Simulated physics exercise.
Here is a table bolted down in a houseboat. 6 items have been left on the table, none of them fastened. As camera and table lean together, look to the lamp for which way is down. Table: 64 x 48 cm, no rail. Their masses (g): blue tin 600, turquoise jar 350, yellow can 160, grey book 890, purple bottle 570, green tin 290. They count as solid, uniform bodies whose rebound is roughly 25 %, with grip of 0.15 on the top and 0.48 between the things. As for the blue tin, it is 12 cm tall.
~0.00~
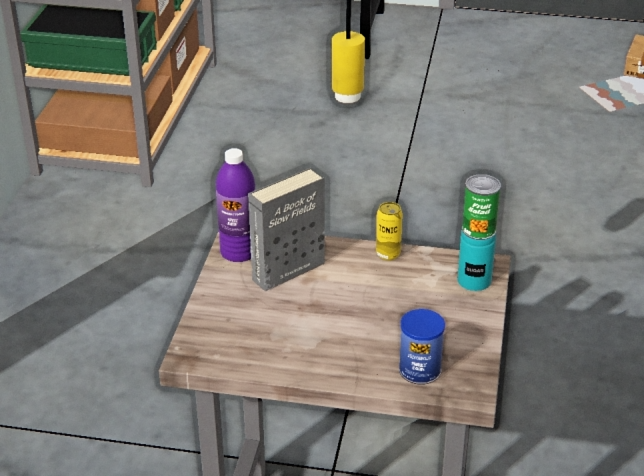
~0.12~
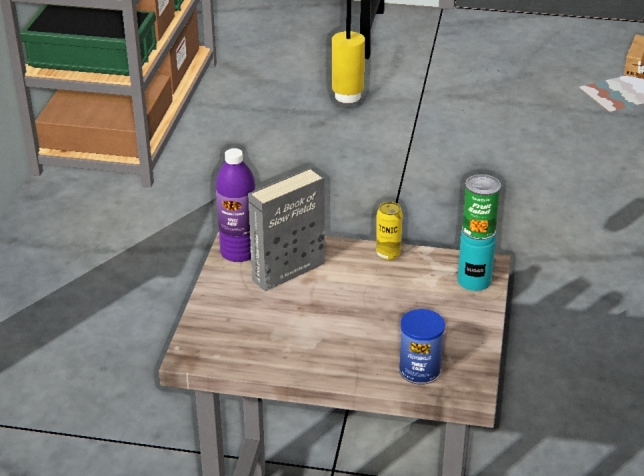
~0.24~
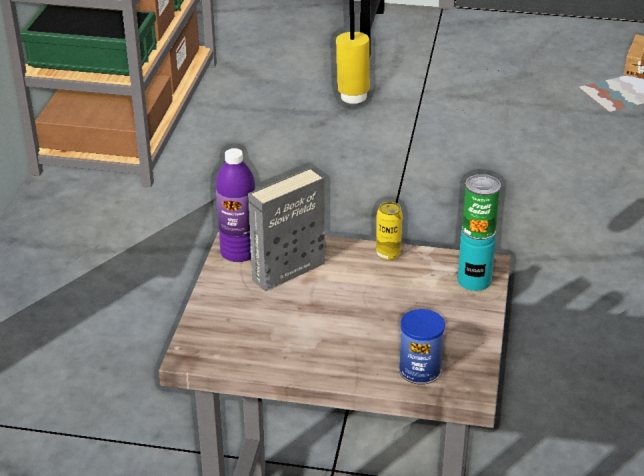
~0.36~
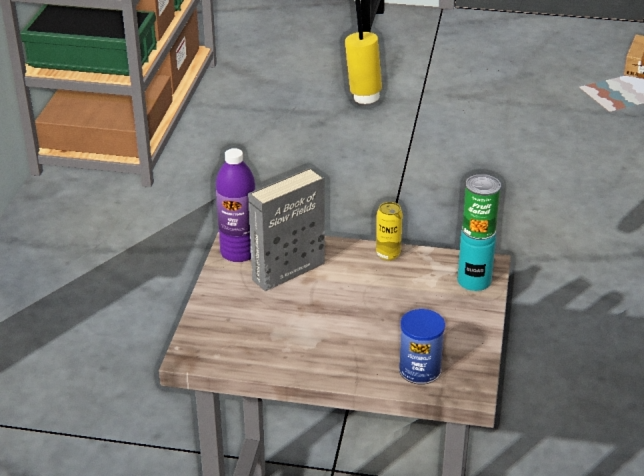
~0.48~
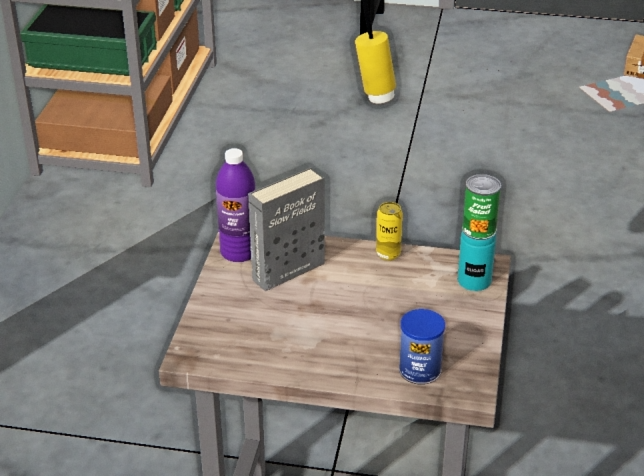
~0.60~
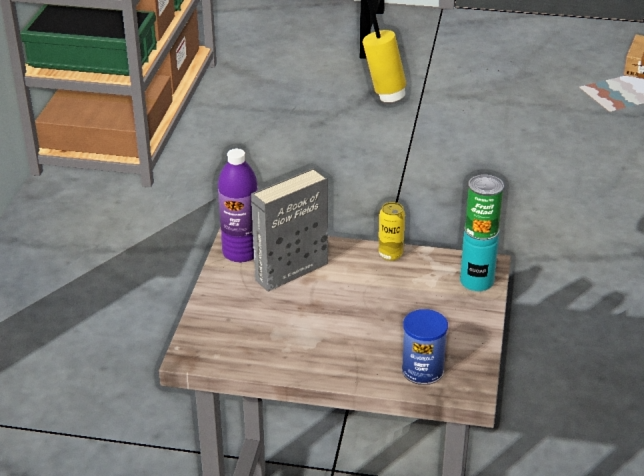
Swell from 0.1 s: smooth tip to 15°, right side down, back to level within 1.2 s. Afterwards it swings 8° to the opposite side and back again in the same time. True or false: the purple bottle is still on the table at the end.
True.
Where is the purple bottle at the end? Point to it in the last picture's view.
About (326, 213).
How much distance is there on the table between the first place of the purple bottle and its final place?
Displacement: Approx. 20 cm.
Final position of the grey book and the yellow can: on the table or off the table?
The grey book ends on the table; the yellow can is still on the table.
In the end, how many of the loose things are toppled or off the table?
That makes 3.
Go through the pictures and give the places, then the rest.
In the first frame, boat level; purple bottle (237, 204); blue tin (421, 347).
In the second frame, boat level; yellow can (389, 232); grey book (288, 230).
In the third frame, floor tilted 2°, right side down; green tin (481, 207); blue tin (421, 347).
In the fourth frame, floor tilted 6°, right side down; turquoise jar (477, 256); yellow can (389, 232).
In the fifth frame, floor tilted 11°, right side down; grey book (288, 230); green tin (481, 207).
In the sixth frame, floor tilted 14°, right side down; purple bottle (239, 204); blue tin (424, 347).
Around 0.90 s, floor tilted 11°, right side down; turquoise jar and green tin now off the table; purple bottle shifted 8 cm near (271, 207); grey book shifted 8 cm.
Around 1.20 s, floor tilted 1°, right side down; blue tin now off the table; purple bottle shifted 18 cm near (318, 212); grey book shifted 19 cm.
Around 1.30 s, boat level; purple bottle shifted 19 cm near (325, 213); grey book shifted 21 cm; yellow can shifted 20 cm.
Around 1.60 s, floor tilted 4°, left side down; purple bottle shifted 20 cm near (326, 213); grey book shifted 21 cm; yellow can shifted 20 cm.
Finally (3.0 s), off the table, blue tin, turquoise jar and green tin; not toppled but over 5 cm from the start, yellow can, grey book and purple bottle. In the last view, purple bottle near (326, 213).
